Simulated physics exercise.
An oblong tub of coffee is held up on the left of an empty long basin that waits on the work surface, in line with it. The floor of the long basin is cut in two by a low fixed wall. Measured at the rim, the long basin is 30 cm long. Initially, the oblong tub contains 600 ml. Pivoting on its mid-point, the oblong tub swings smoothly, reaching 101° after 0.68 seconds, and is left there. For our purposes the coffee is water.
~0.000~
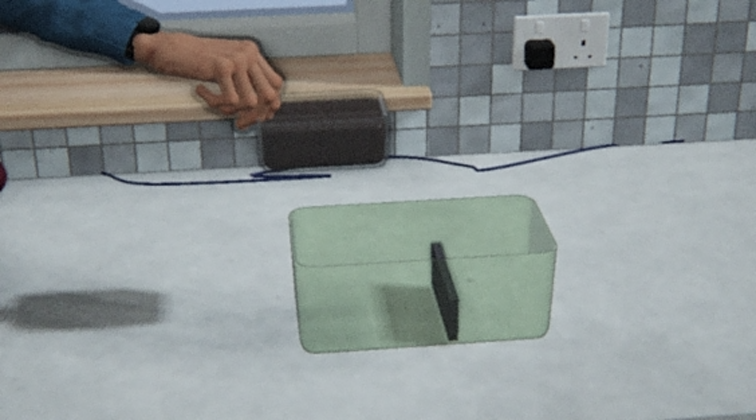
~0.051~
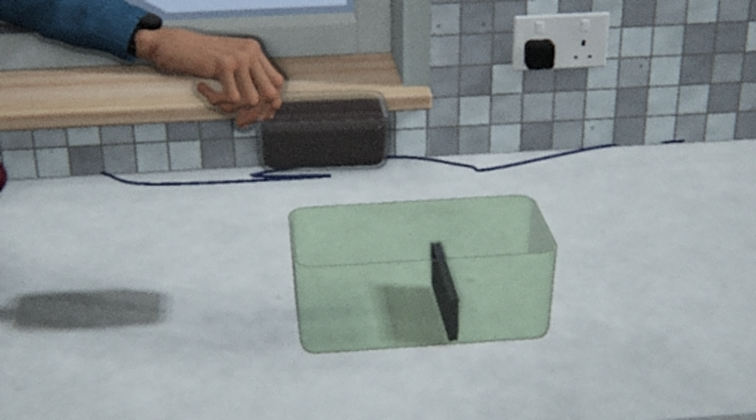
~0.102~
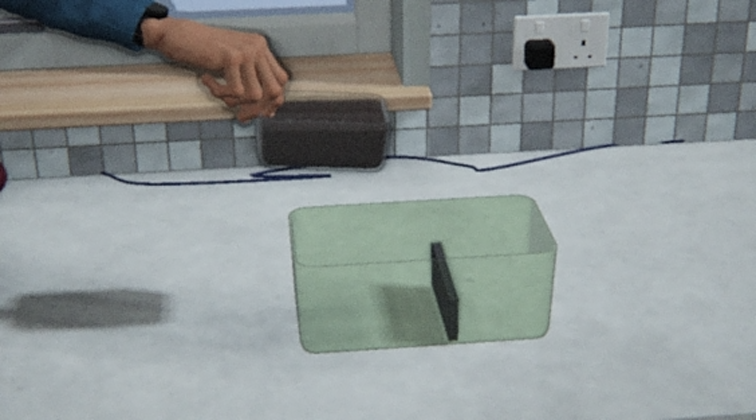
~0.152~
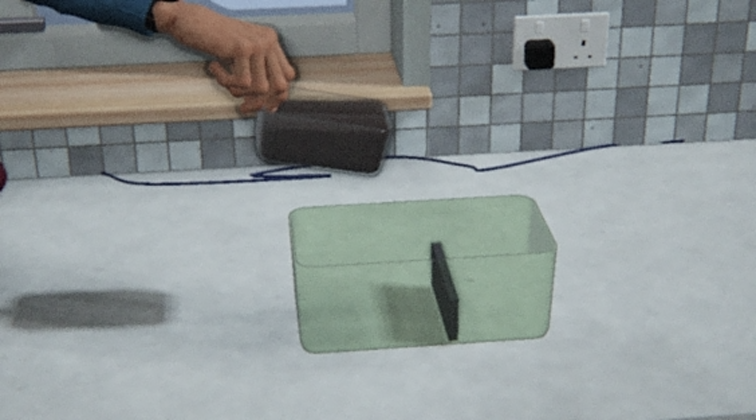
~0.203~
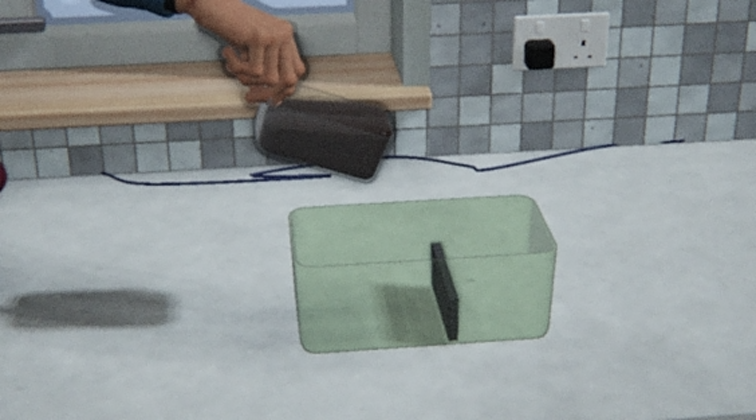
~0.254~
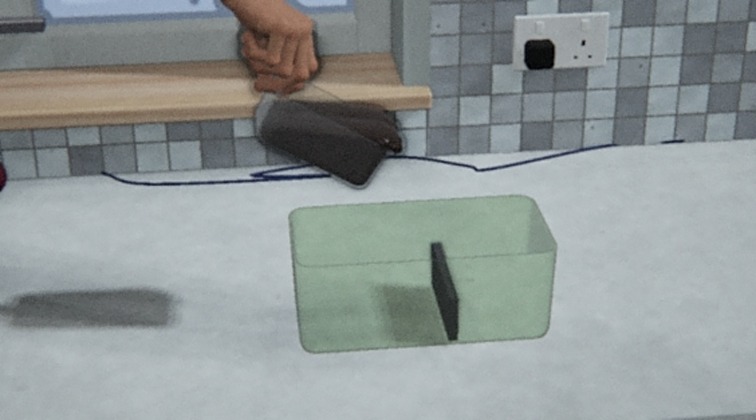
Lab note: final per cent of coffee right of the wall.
Approx. 34 %.
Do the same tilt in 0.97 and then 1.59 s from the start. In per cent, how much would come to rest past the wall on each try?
It comes to 45 per cent, and then 50 per cent.
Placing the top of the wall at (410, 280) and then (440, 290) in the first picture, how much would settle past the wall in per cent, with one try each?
75 in a hundred, followed by 50 in a hundred.
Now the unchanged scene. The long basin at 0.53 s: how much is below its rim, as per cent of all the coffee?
Near 48 in a hundred.
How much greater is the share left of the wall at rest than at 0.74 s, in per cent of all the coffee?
4 %.
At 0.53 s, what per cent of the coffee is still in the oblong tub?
Roughly 14 %.
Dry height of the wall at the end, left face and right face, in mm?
Left 44 mm, right 46 mm.
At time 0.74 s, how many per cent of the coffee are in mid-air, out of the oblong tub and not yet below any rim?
Estimate: Around 3 per cent.
Then, 0.53 s in, the tilt is 90° and 14 per cent is still to pour, 24 is left of the wall and 23 right of it.
Then, 0.74 s in, the tilt is 101° and 3 per cent is still to pour, 60 is left of the wall and 33 right of it.
Then, 0.95 s in, the tilt is 101° and 0 per cent is still to pour, 62 is left of the wall and 33 right of it.
Then, 1.18 s in, the tilt is 101° and 0 per cent is still to pour, 64 is left of the wall and 34 right of it.
Finally, 64 per cent lies left of the wall, 34 right of it and 2 outside.
